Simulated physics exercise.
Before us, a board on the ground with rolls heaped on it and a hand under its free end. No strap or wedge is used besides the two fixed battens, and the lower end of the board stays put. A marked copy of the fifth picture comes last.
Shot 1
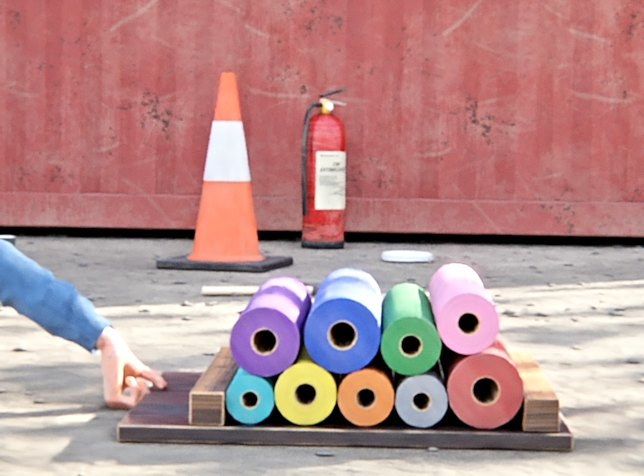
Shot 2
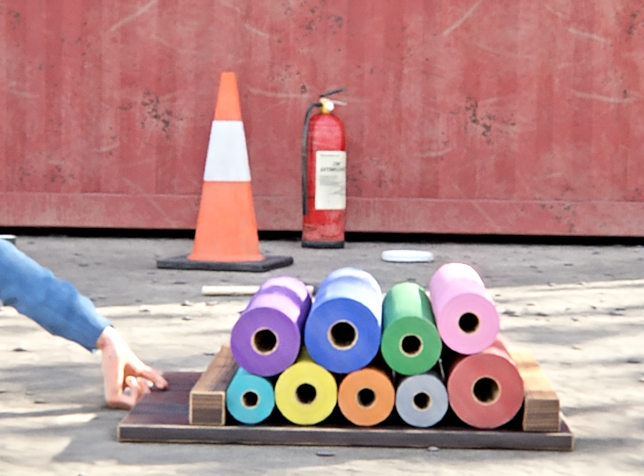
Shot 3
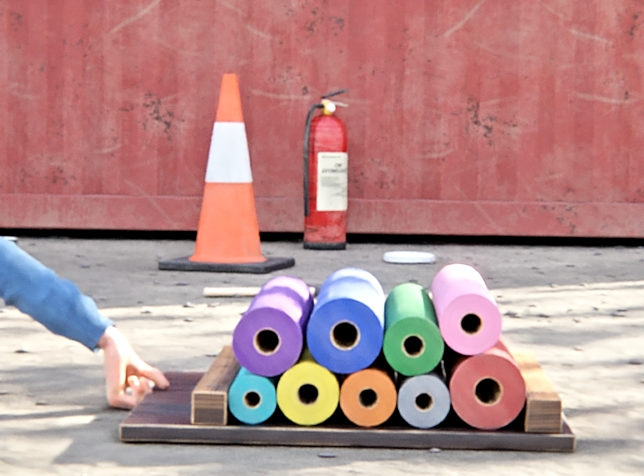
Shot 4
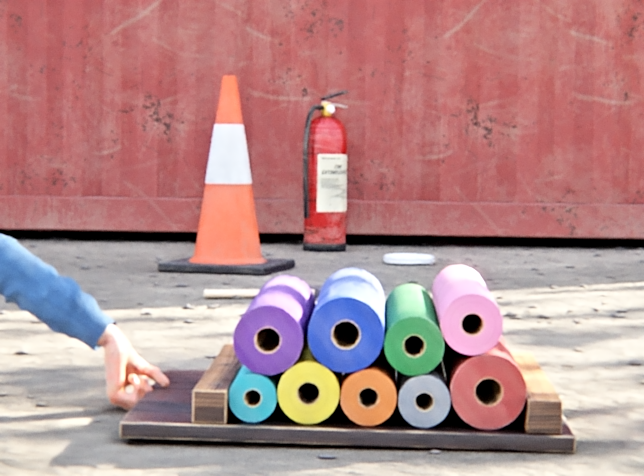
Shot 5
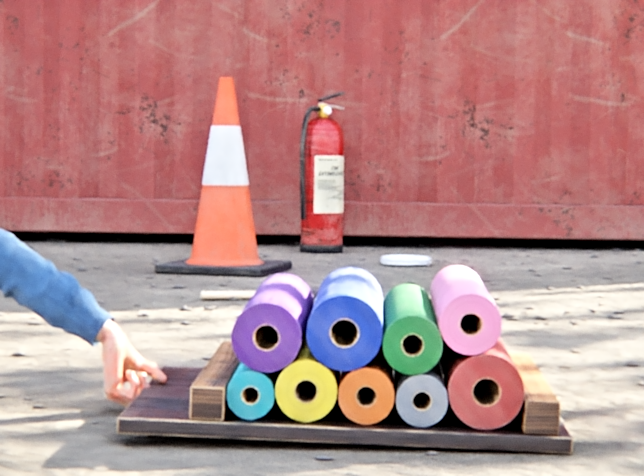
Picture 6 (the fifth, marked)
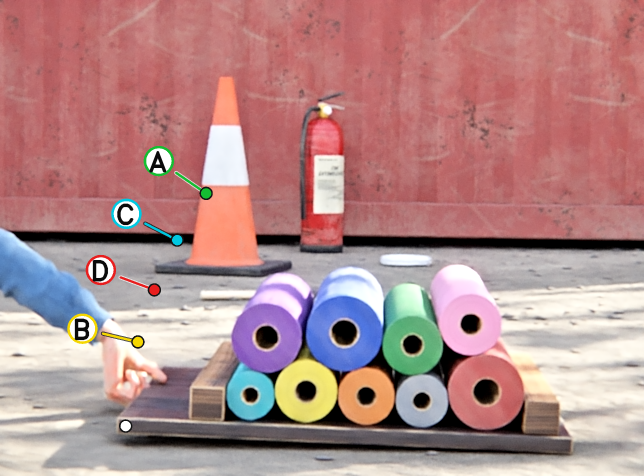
Outdoors by a red metal wall, a hand barely moves beside a board of colourful rolls.
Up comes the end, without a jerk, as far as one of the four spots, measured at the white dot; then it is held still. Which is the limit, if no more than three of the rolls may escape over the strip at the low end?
The highest mark that will do is A.
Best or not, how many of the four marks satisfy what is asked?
The number is four.
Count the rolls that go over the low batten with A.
It comes to one.
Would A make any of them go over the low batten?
At A: Yes.
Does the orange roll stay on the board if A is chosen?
Yes, with A.
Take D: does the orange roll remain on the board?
Yes.
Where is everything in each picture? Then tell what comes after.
The first picture shows red roll (486, 390); purple roll (265, 341); blue roll (342, 335).
The second picture shows blue roll (343, 335); green roll (411, 345).
The third picture shows board (350, 392); turquoise roll (253, 399); orange roll (368, 398).
The fourth picture shows board (351, 392); turquoise roll (253, 397); yellow roll (309, 393).
The fifth picture shows board (348, 390); turquoise roll (250, 395); yellow roll (306, 391).
On the marked copy, A at (206, 194); B at (138, 342); C at (177, 240); D at (155, 290); the white dot at (126, 426).
Following A. Soon after the start, board at 19°.
Later, board at 34°.
In the end, board at 34°, one over the low batten (pink).
As for the rest, B none over the low batten; C one over the low batten (pink); D one over the low batten (pink).
